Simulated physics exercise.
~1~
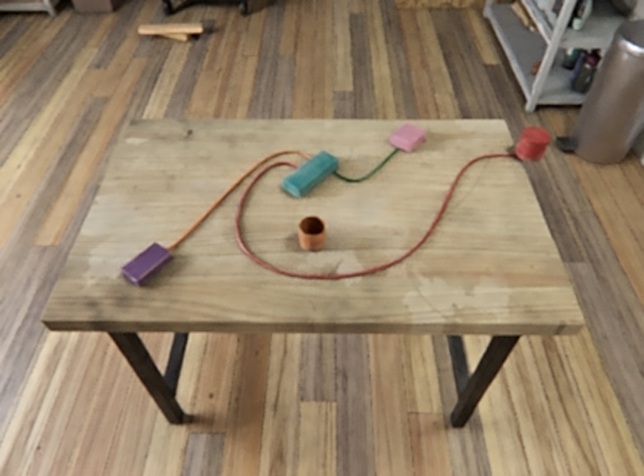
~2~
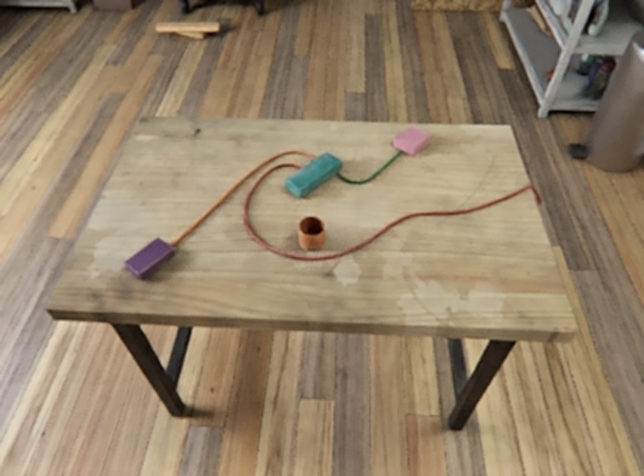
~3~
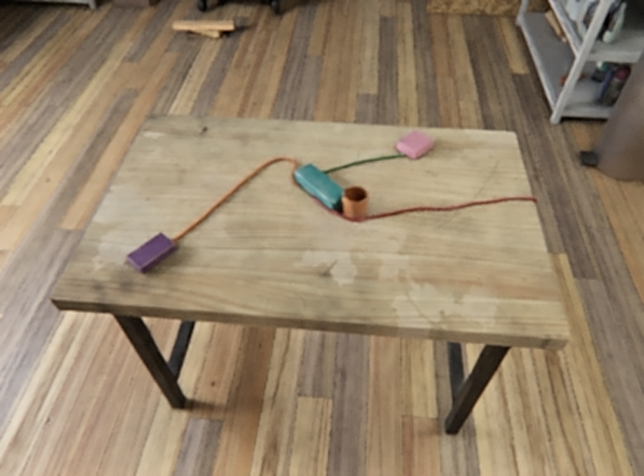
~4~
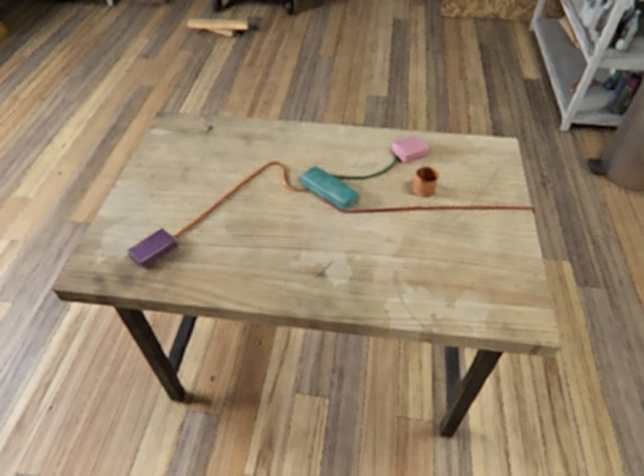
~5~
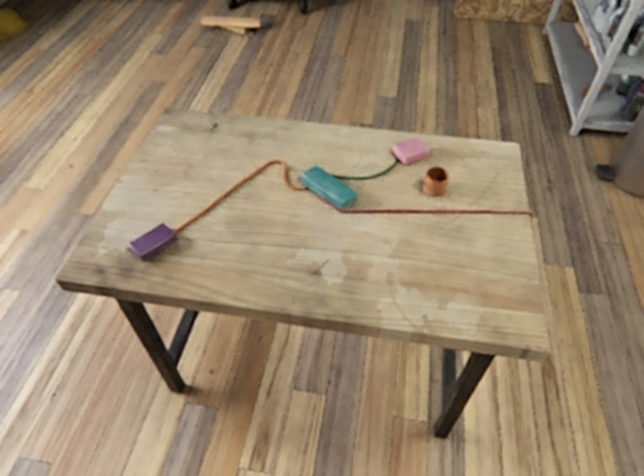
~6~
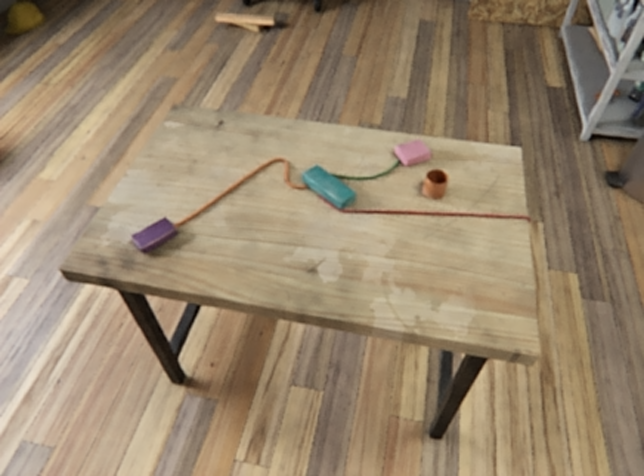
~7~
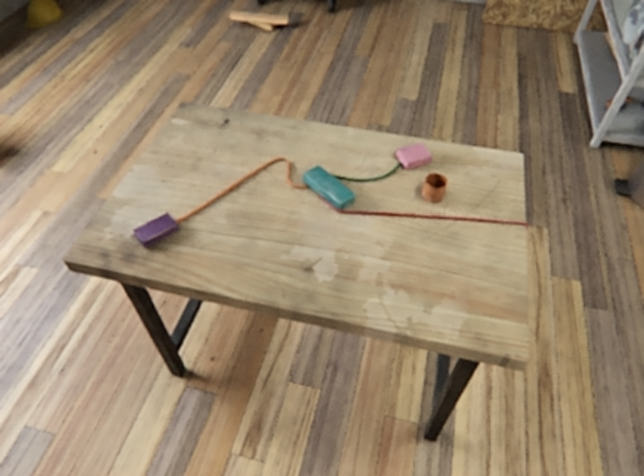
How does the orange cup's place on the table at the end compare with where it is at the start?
It starts near the middle of the table, just below the teal block and inside the curve of the red cable. By the end it sits farther right and a little farther back, just below the pink block.
